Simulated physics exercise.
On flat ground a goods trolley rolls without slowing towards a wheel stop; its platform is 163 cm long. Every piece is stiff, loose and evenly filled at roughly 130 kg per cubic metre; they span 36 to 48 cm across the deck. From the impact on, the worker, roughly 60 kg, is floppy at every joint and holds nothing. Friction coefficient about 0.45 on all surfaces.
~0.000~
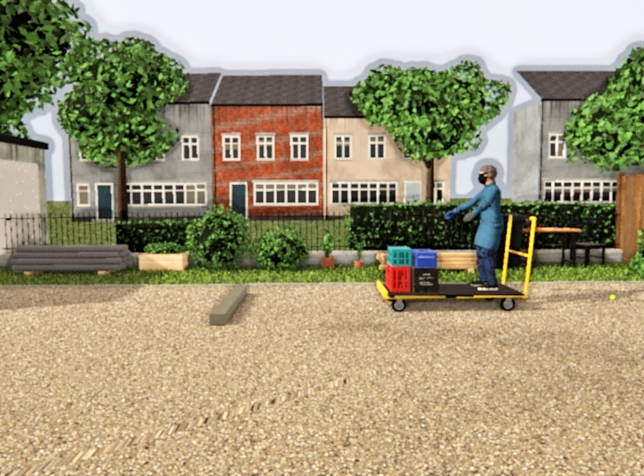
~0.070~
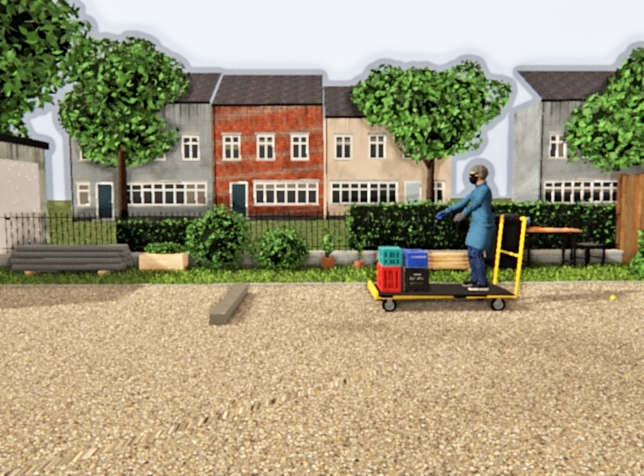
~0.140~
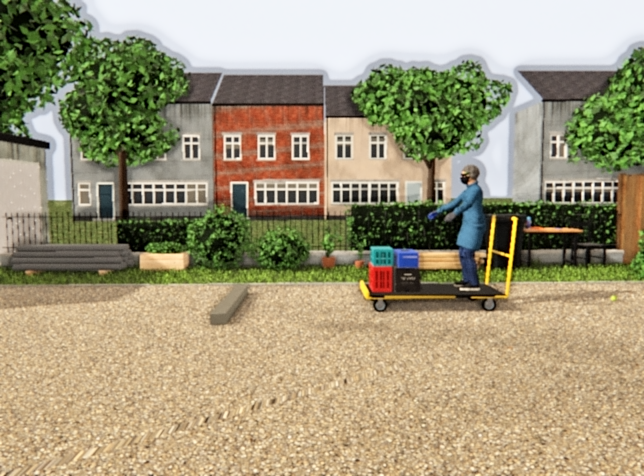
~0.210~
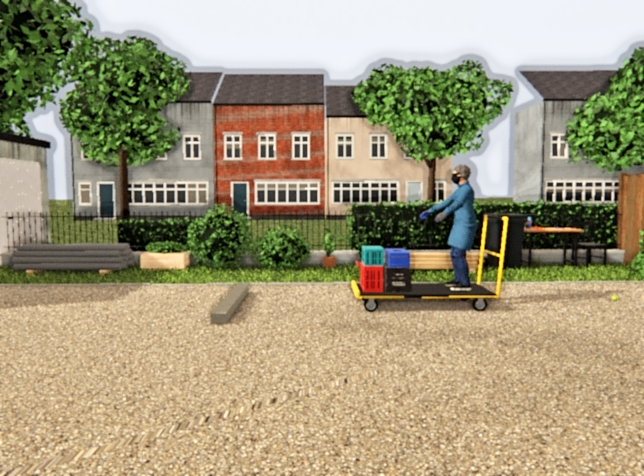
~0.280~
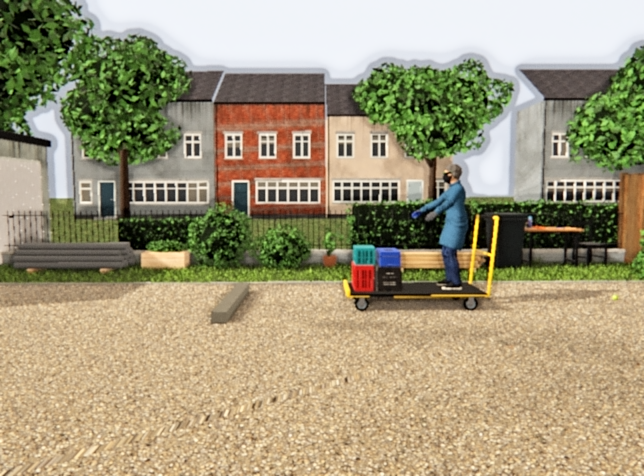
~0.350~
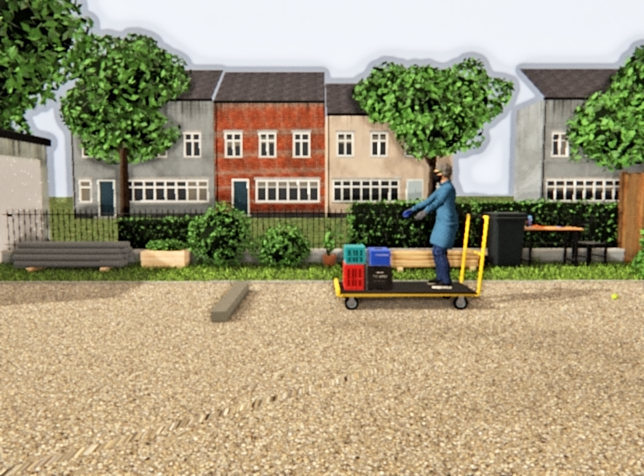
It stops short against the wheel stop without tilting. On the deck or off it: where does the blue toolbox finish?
The blue toolbox keeps its place on the deck at this speed.
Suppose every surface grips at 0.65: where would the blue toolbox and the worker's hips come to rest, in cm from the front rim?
Then blue 30 behind, hips 110 behind.
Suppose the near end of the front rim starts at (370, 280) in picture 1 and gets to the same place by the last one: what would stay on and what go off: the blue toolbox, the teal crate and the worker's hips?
Then blue on, teal off, hips on.
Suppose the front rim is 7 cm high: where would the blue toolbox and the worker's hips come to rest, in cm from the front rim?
Then blue 20 behind, hips 110 behind.
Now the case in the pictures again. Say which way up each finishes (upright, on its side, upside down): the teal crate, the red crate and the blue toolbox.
At rest: Teal upside down, red upside down, blue on its side.
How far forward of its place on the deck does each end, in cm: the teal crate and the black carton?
Teal 95, black 10.
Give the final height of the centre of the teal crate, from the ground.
Roughly 10 cm above it.
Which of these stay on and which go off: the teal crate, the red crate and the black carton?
Teal off, red off, black on.
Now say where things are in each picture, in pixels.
Blue toolbox (423, 258), black carton (422, 277), rim corner (386, 295); 0 cm covered, 189 to go, in the first picture.
Blue toolbox (414, 258), black carton (413, 277), rim corner (377, 295); 12 cm covered, 177 to go, in the second picture.
Blue toolbox (406, 258), black carton (405, 277), rim corner (367, 295); 23 cm covered, 166 to go, in the third picture.
Blue toolbox (397, 258), black carton (396, 277), rim corner (358, 295); 35 cm covered, 154 to go, in the fourth picture.
Blue toolbox (388, 257), black carton (387, 276), rim corner (349, 294); 46 cm covered, 142 to go, in the fifth picture.
Blue toolbox (379, 256), black carton (378, 275), rim corner (338, 293); 58 cm covered, 131 to go. Speed about 1.7 m/s, in the sixth picture.
The wheels strike at 1.14 s.
After 1.69 s the blue toolbox is 27 cm behind the rim, tilted 0°, near (253, 256) in the last picture's view.
After 2.14 s the blue toolbox is 17 cm behind the rim, tilted 25°, near (245, 258) in the last picture's view.
Final state at 3.4 s, past the rim, red crate and teal crate; behind it, blue toolbox, black carton and the worker's hips.
